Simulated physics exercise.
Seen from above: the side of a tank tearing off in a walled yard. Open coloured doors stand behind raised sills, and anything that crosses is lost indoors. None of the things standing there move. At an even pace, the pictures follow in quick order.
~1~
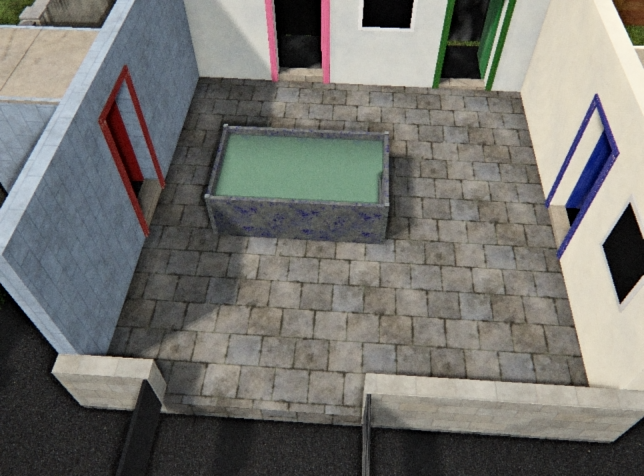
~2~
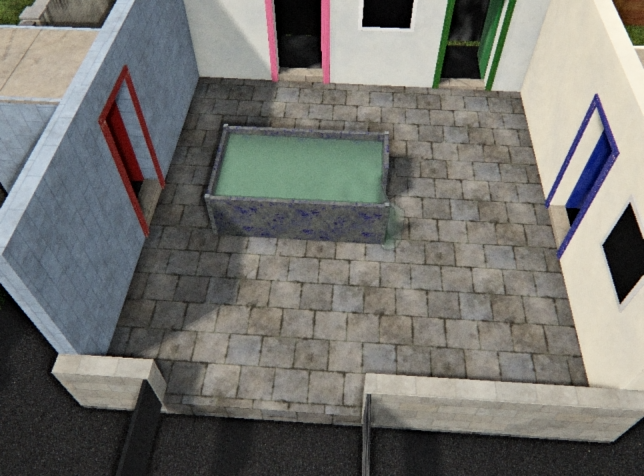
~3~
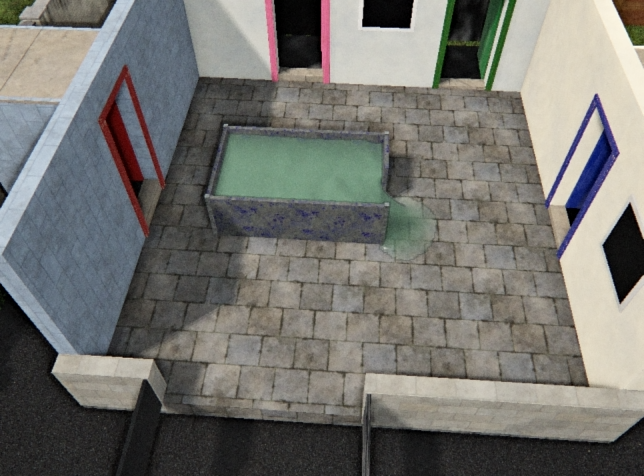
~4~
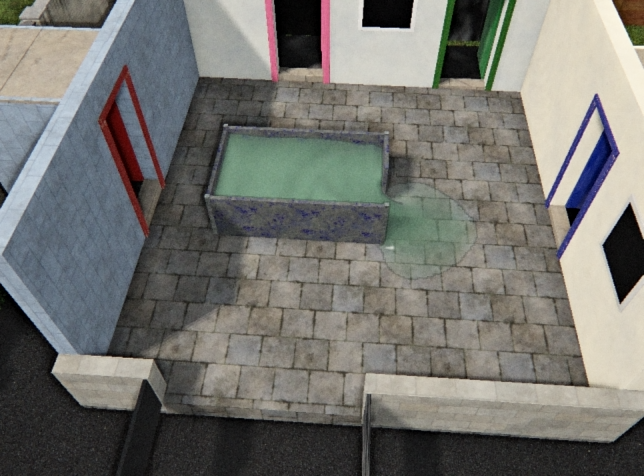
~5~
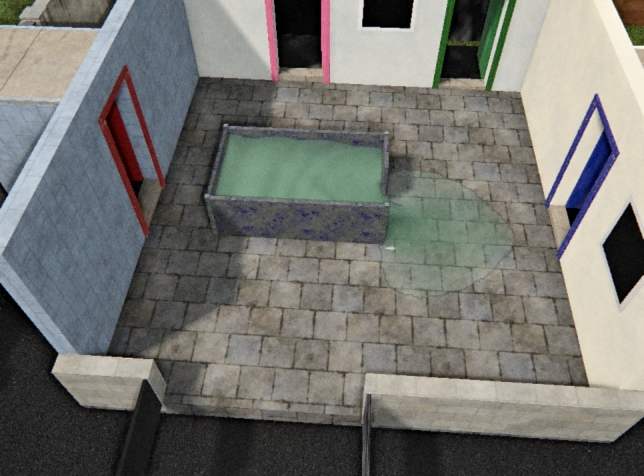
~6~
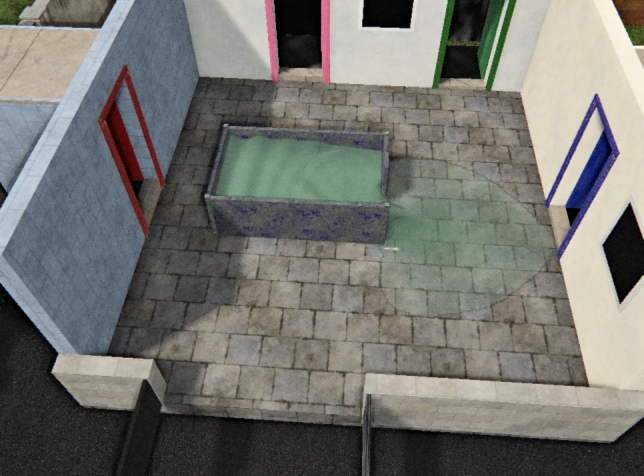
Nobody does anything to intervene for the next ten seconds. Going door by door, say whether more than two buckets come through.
In order: The red door sees no more than two buckets come in, the blue door sees more than two buckets come in, the pink door sees no more than two buckets come in, the green door sees more than two buckets come in.
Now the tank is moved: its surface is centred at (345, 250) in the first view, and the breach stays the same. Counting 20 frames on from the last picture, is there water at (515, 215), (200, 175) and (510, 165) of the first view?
Soaked, parched, soaked.
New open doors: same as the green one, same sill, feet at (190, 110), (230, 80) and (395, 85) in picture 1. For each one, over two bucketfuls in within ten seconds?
The three doors, in turn: Is short of it, is short of it, is short of it.
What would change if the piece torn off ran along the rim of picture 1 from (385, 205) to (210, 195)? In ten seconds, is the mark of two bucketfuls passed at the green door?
Well, the green door comes up short this time.
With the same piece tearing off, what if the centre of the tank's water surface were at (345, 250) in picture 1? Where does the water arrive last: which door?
The one you want is the one in red.
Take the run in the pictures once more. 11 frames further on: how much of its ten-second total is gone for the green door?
Result: 0 % of the ten-second total.
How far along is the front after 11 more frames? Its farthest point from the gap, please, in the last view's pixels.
I'd point to (512, 94).
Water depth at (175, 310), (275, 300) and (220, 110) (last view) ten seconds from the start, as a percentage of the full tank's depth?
8, 4, 8 %.
A moment on, water covers 25 % of the floor; the red door not reached, the blue door over two buckets in, the pink door not reached, the green door not reached.
Next, water covers 30 % of the floor; the red door not reached, the blue door far over two buckets in, the pink door not reached, the green door not reached.
Then, water covers 40 % of the floor; the red door not reached, the blue door far over two buckets in, the pink door not reached, the green door under two buckets in.
Later, water covers 80 % of the floor; the red door wet at the sill, nothing in, the blue door far over two buckets in, the pink door wet at the sill, nothing in, the green door over two buckets in.
In the end, water covers 100 % of the floor; the red door wet at the sill, nothing in, the blue door far over two buckets in, the pink door wet at the sill, nothing in, the green door over two buckets in.
